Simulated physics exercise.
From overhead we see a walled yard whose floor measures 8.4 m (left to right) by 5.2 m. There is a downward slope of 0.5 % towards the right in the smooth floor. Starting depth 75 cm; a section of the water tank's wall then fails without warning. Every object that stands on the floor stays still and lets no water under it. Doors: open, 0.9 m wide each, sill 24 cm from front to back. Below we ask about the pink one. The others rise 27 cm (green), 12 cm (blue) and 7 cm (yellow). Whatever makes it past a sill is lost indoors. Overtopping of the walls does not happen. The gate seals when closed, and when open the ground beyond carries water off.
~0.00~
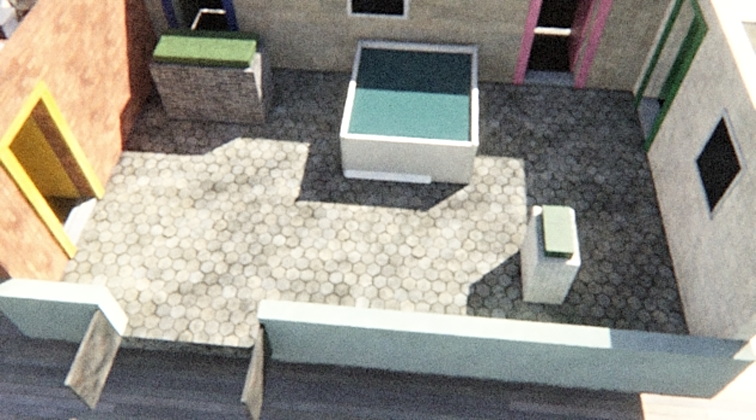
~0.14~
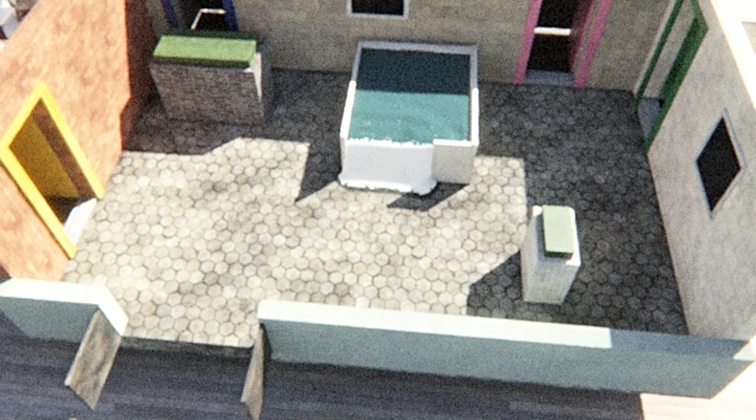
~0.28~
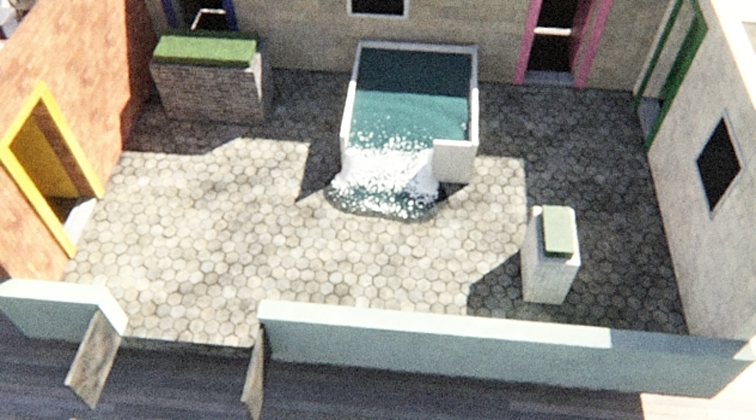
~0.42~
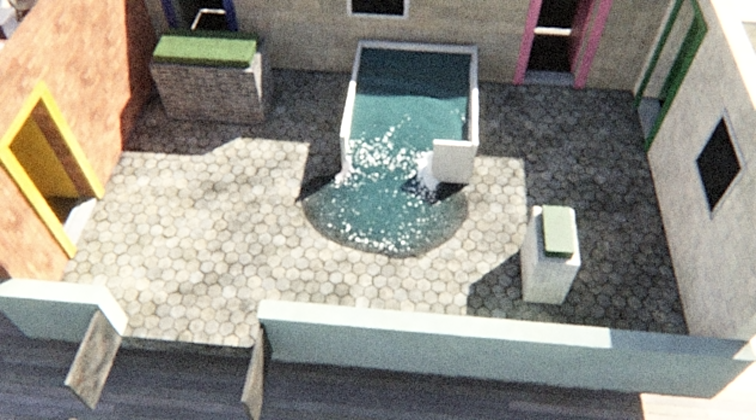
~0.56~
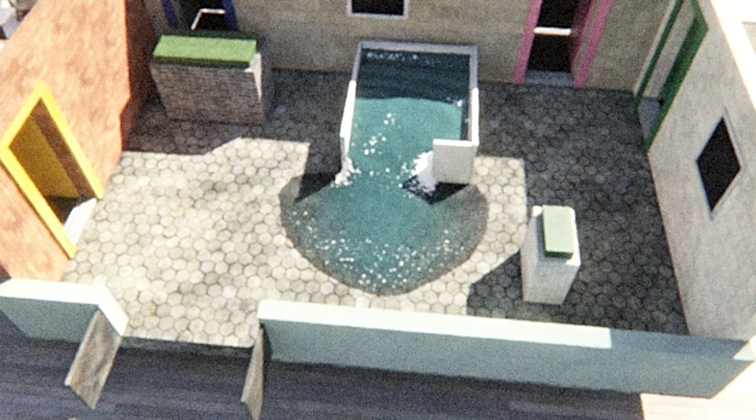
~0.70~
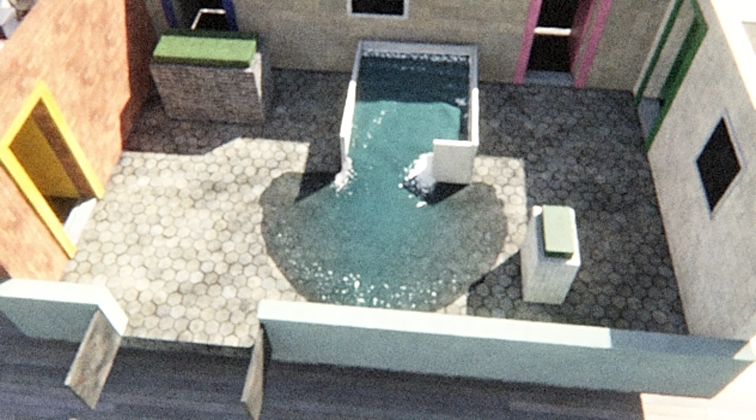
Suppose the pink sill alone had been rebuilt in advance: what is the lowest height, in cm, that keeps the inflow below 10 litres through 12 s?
About 9.5 cm.
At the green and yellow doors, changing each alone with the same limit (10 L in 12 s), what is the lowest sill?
About 9.5 cm at green and 8.0 cm at yellow.
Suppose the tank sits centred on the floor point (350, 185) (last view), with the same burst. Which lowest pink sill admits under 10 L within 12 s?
Then about 9.0 centimetres at the least.
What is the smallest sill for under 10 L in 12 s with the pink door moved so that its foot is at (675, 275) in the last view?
Roughly 12.5 cm.
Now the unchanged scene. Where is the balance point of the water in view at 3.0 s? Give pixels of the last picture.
Look at about (394, 219) in the last view.
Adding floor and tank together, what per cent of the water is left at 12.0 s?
Close to 76 per cent is still present.
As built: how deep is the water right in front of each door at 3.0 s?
Lab note, depth in cm: Pink 0; green 0; blue 0; yellow 1.
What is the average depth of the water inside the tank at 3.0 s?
It averages roughly 27 centimetres.
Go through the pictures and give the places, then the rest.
In the first frame, still water, 75 cm deep, in the water tank at (413, 93); the pink door at (561, 37) is dry.
In the second frame, the gap is at (389, 162), the front 0.3 m out at (416, 194); the back of the water tank holds 75 cm.
In the third frame, the front is at (401, 219), 0.8 m from the gap at (389, 164); 1.1 m2 of floor is wet, 75 cm left at the back.
In the fourth frame, the gap is at (389, 166), the front 1.4 m out at (381, 251); the back of the water tank holds 75 cm.
In the fifth frame, the front is at (364, 286), 2.0 m from the gap at (389, 166); 4.4 m2 of floor is wet, 70 cm left at the back.
In the sixth frame, water pours out at (389, 166) and has run 2.6 m, to a hidden place; about 5 cm deep outside, 62 cm at the back; 2.8 m in a straight line remain to the pink door at (561, 37).
After 1.4 s water covers 30 % of the floor, deepest (40 cm) near (366, 179); it has not reached the pink door.
After 3.0 s water covers 40 % of the floor, deepest (30 cm) near (45, 311); it has not reached the pink door.
After 12.0 s water covers 95 % of the floor, deepest (11 cm) near (633, 227); 8 cm at the pink door, 7 litres in over its 10 cm sill.
At the pink door as built, the water arrived by 5.2 s and peaked near 12 cm at 6.4 s.
With a sill of 8 cm, 27 litres would have come in within the 12 s; with 10.5 cm, 5 litres. So under 10 litres takes about 9.5 cm.
